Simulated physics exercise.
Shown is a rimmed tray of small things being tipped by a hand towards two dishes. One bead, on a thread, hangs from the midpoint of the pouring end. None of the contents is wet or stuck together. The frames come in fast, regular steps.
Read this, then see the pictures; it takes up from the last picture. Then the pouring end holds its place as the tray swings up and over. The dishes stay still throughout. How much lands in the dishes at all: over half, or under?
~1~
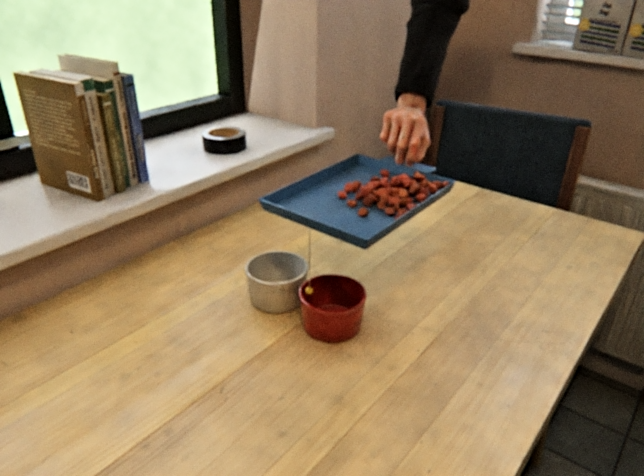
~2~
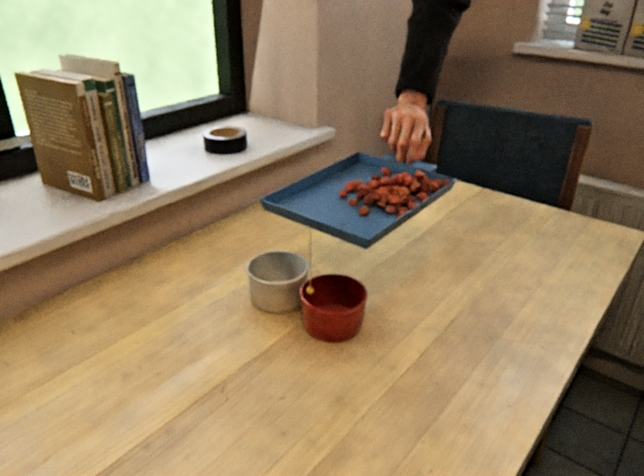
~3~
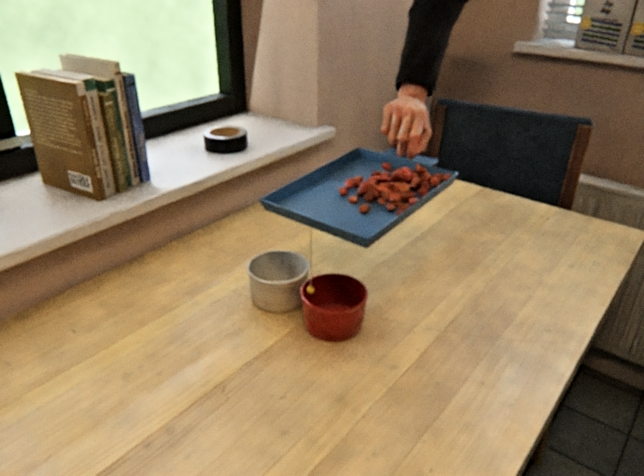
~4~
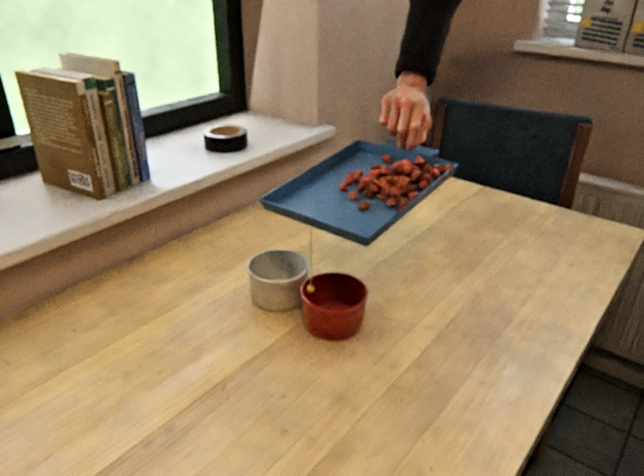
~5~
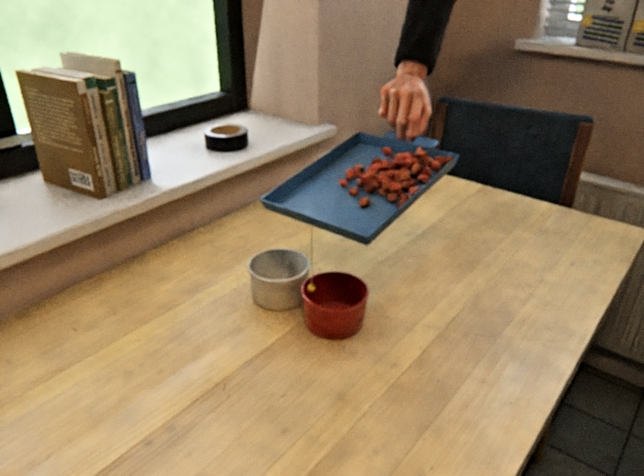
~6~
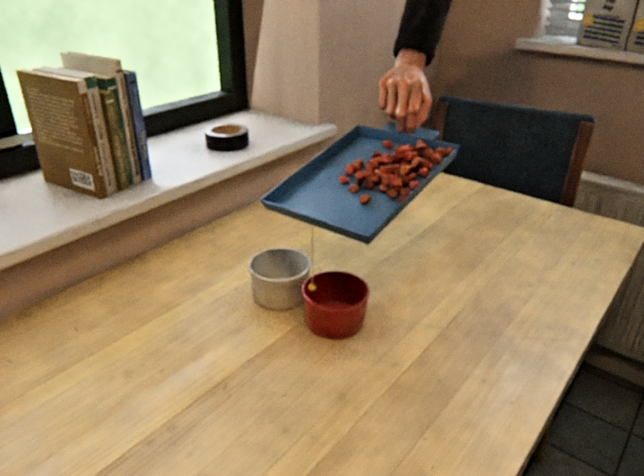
Most likely the lost part will be the majority.
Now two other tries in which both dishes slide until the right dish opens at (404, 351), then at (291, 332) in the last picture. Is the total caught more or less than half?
In the first position shy of half, in the second past half.
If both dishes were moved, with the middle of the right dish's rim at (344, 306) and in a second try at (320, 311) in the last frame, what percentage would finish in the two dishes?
About 10 and 60 per cent.
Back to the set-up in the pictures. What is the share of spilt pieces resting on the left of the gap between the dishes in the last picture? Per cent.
Left fraction: Around 80 per cent.
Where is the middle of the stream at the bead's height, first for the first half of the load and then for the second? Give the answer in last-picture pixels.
I'd place the first part at (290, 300) and the rest at (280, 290).
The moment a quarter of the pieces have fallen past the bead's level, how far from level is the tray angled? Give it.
Angle: Approx. 75 degrees.
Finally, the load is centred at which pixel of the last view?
Roughly at (273, 350), give or take.
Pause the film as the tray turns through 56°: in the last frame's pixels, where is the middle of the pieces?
Close to (317, 210).
Soon, tray tipped steeply; nearly all on the tray; a small part in the air.
A while on, tray tipped right over; about two thirds on the tray; about a third outside both; a stray few in the air.
Towards the end, tray tipped past a quarter turn; all outside both.
Finally, tray tipped past a quarter turn; none in the right dish; none in the left dish; all outside both.
